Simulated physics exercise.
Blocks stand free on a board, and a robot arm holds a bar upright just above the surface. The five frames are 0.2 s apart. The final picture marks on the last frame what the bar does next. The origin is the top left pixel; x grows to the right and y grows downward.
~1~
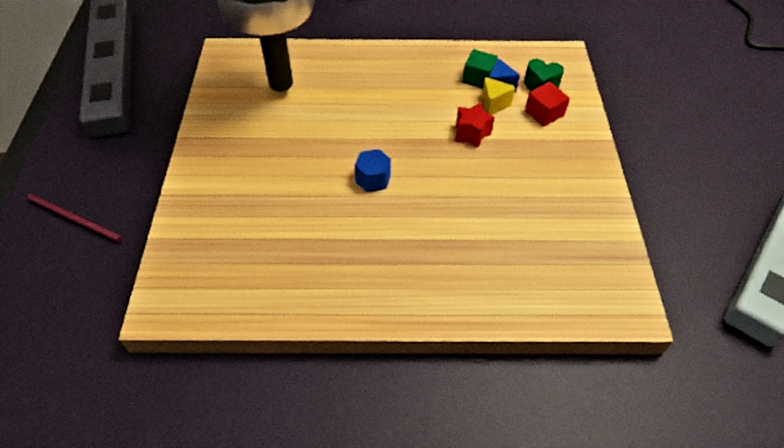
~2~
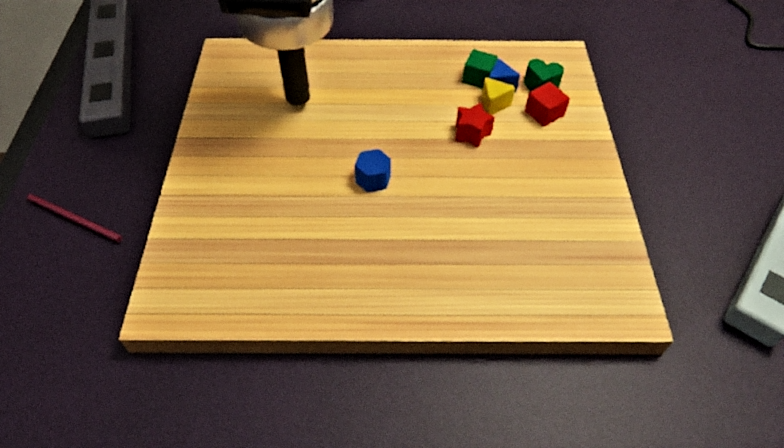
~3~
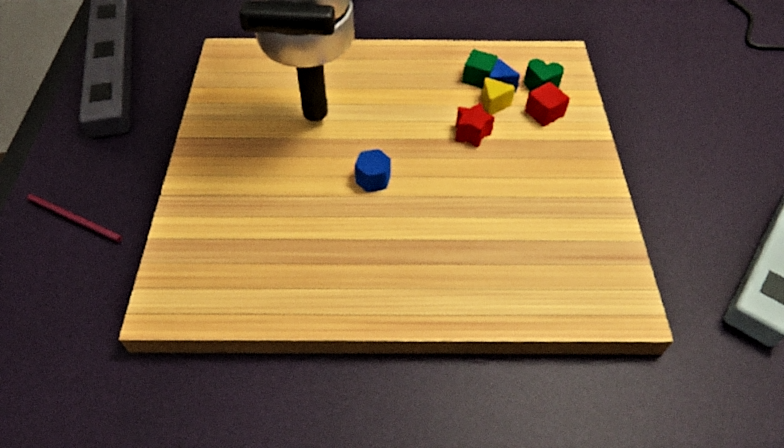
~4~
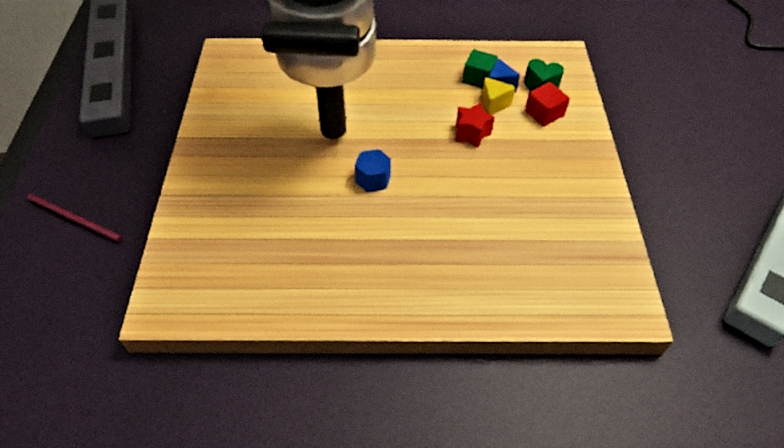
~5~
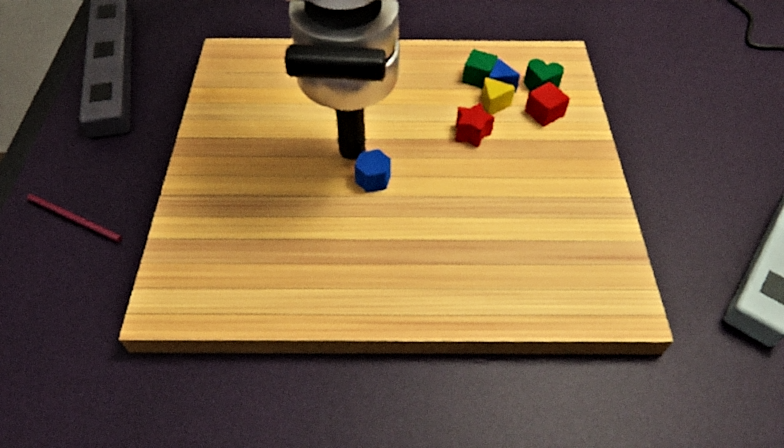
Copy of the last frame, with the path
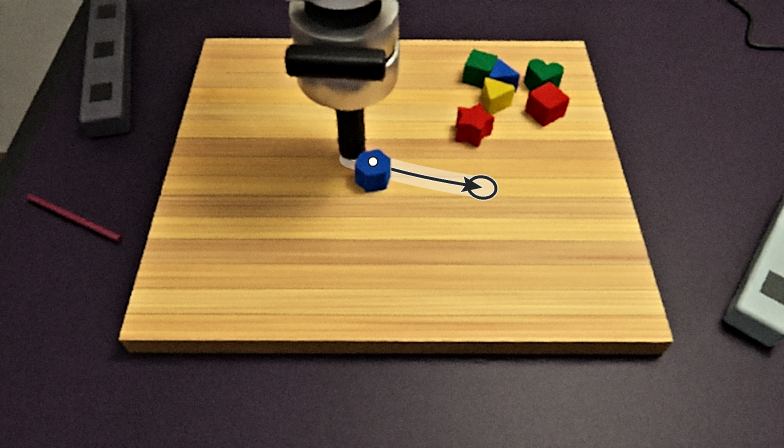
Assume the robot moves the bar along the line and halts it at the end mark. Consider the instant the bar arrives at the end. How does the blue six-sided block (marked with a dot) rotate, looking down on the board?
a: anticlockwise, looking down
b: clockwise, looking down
Answer: B.
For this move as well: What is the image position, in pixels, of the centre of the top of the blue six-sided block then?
Roughly at (389, 176).
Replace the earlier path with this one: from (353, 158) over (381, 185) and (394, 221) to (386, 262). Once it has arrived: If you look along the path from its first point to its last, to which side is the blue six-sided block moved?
Taking start-to-end as forward, the block's sideways shift goes to the left.
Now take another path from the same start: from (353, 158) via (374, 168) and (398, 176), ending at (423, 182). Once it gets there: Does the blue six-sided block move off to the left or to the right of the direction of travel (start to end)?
Displaced right.
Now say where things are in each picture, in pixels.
In the first picture, tip of the bar (281, 84), middles of tops, blue six-sided block (373, 162), red star-shaped block (475, 116).
In the second picture, bar (298, 98), nothing pushed.
In the third picture, bar (316, 113), nothing pushed.
In the fourth picture, bar (334, 131), nothing pushed.
In the fifth picture, bar (352, 151), blue six-sided block (373, 162), red star-shaped block (475, 116).
The line goes from (353, 158) over (415, 175) to (482, 187); the dot is on the blue six-sided block.
On the path given first. One third of the way, bar (395, 163); blue six-sided block (389, 175), turned 30° clockwise.
Two thirds of the way, bar (439, 173); blue six-sided block (389, 176), turned 30° clockwise.
At the end, bar (484, 180); blue six-sided block (389, 176), turned 30° clockwise; red star-shaped block unmoved.
